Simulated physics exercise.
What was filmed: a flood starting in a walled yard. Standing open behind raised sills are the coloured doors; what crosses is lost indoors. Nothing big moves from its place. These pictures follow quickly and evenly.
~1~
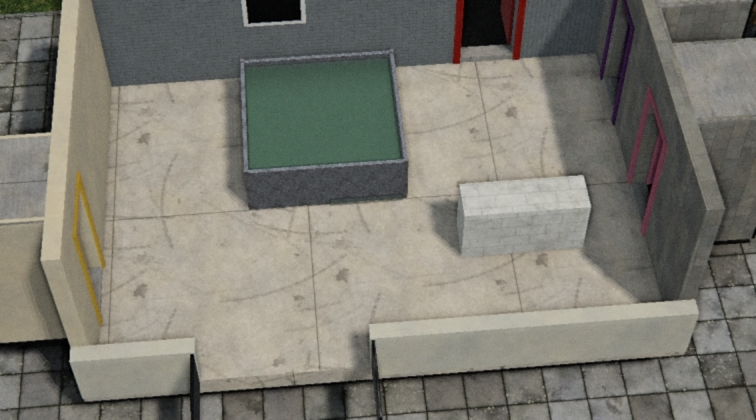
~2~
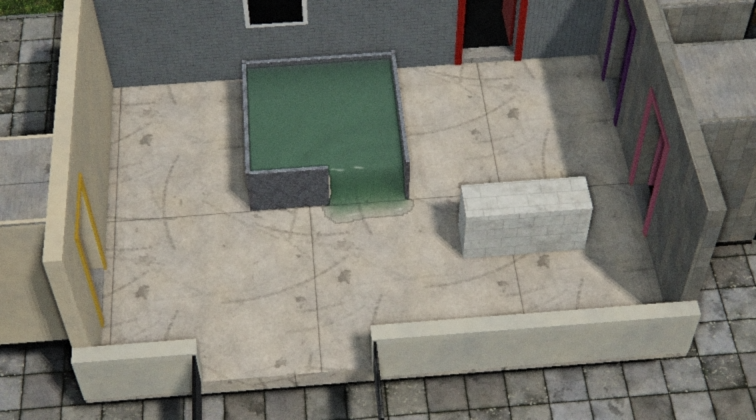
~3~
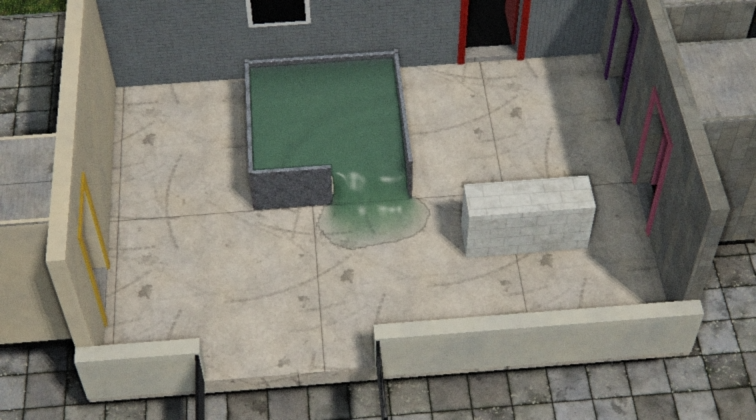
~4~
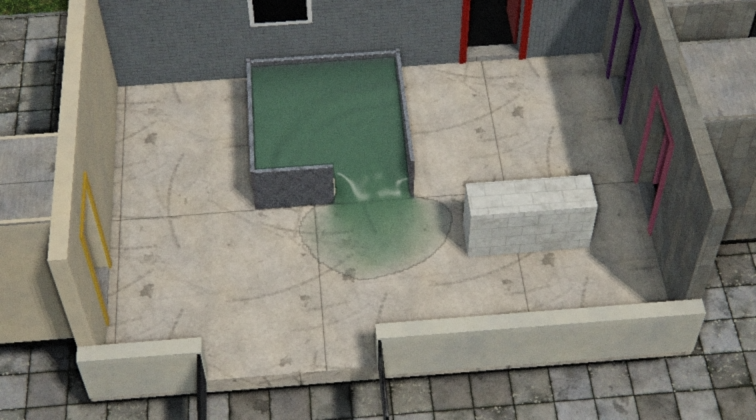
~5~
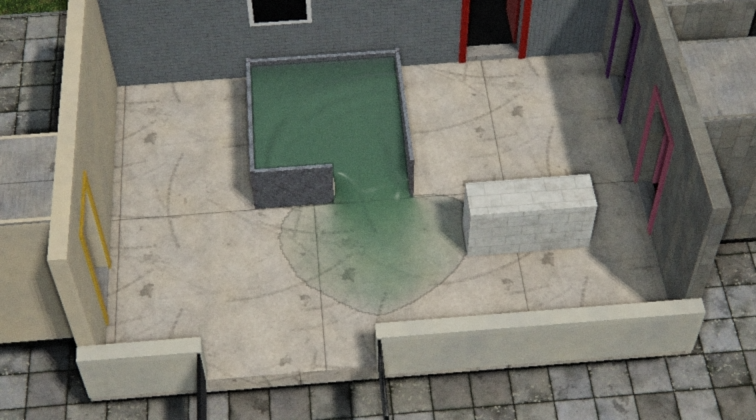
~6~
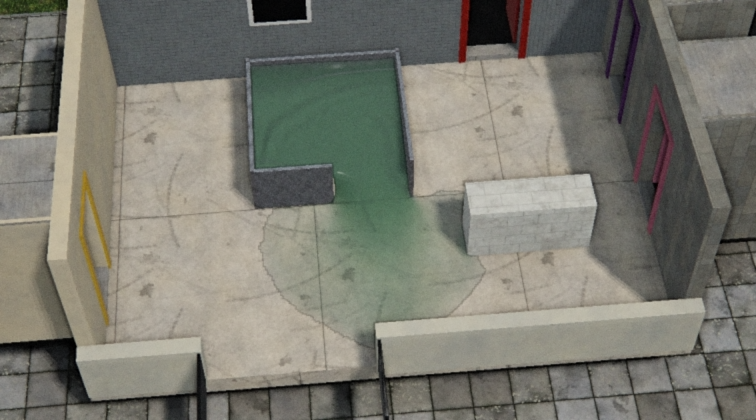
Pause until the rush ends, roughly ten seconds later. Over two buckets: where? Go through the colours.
Pink door yes, red door no, yellow door no, purple door no.
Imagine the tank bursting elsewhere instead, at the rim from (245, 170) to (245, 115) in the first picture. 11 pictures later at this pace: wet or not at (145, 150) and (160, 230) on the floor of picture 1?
Log: Point 1 inundated; point 2 inundated.
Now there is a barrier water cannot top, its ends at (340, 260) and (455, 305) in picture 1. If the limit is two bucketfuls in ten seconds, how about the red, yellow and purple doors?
After that: Red tops the mark; yellow tops the mark; purple tops the mark.
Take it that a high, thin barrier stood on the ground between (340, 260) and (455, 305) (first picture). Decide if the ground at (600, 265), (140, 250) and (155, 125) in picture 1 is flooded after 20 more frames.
Results in order: Swamped / swamped / bone-dry.
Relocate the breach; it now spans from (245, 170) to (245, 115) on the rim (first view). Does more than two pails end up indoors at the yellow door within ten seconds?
In that case, yellow overshoots.
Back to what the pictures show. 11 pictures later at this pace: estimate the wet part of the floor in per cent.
Near 35 in a hundred.
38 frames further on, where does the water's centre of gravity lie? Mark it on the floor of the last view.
I'd say near (419, 203).
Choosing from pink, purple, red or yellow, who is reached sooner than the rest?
The pink one.
A moment on, water covers 25 % of the floor; the pink door not reached, the red door not reached, the yellow door not reached, the purple door not reached.
Next, water covers 35 % of the floor; the pink door not reached, the red door not reached, the yellow door not reached, the purple door not reached.
Then, water covers 40 % of the floor; the pink door under two buckets in, the red door not reached, the yellow door not reached, the purple door not reached.
Later, water covers 65 % of the floor; the pink door over two buckets in, the red door wet at the sill, nothing in, the yellow door wet at the sill, nothing in, the purple door wet at the sill, nothing in.
In the end, water covers 90 % of the floor; the pink door far over two buckets in, the red door wet at the sill, nothing in, the yellow door wet at the sill, nothing in, the purple door under two buckets in.
